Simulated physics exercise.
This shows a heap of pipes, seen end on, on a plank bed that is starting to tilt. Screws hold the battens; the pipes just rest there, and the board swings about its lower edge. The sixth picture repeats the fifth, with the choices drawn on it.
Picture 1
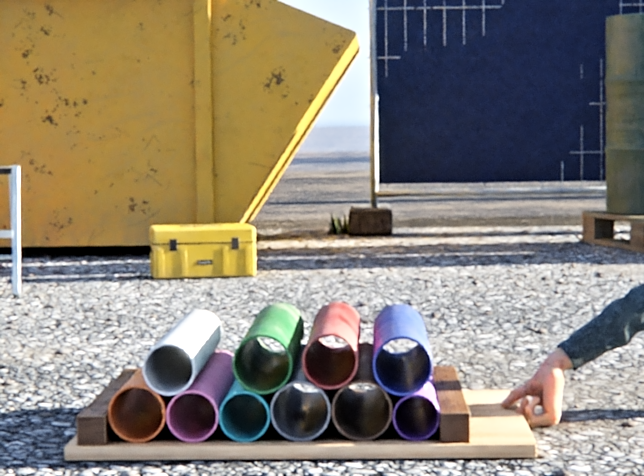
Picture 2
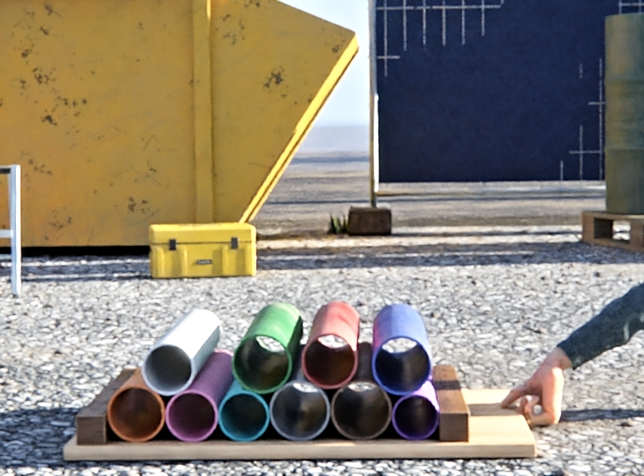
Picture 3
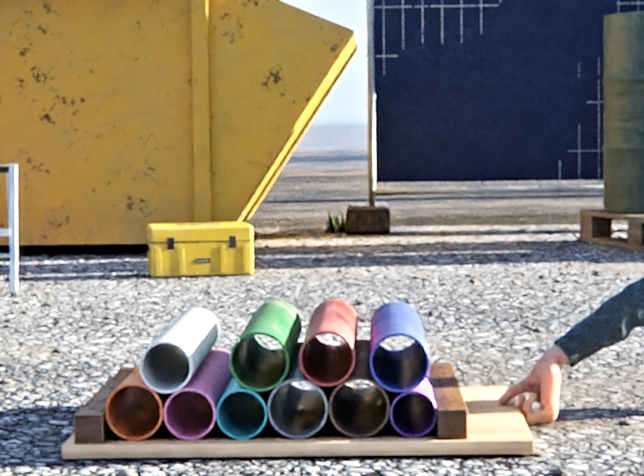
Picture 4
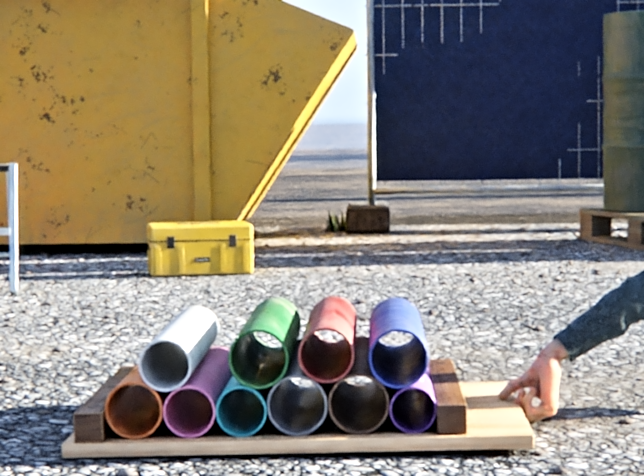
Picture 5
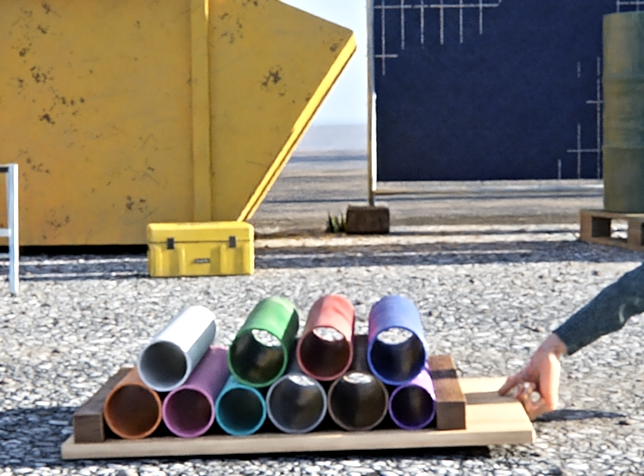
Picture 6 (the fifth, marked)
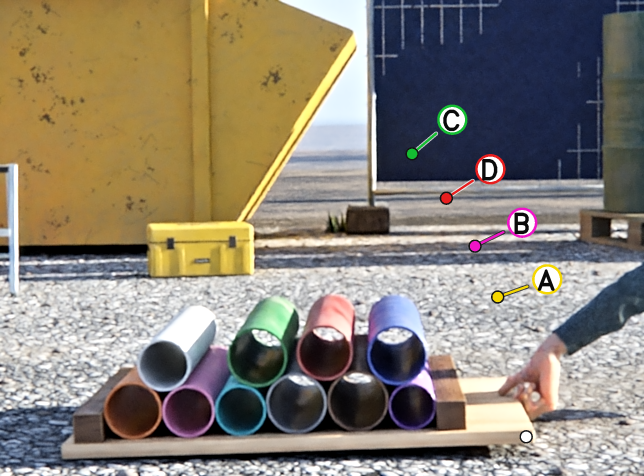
Coloured pipes stacked in two rows on a wooden board, a hand at right slightly raising the board's right end.
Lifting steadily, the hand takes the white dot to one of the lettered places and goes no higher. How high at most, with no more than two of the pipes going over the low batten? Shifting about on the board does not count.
Mark B is as high as it can go.
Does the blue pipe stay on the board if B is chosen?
Yes.
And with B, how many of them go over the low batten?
At B the number is two.
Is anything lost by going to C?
Yes, at C.
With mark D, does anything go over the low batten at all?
Yes, at D.
On the copy, A at (498, 297); B at (475, 246); C at (412, 154); D at (446, 198); the white dot at (526, 437).
On B. First, board at 16°.
Then, board at 26°.
Finally, board at 26°, two over the low batten (white, green).
By contrast, A one over the low batten (white); C three over the low batten (white, green, red); D three over the low batten (white, green, red).
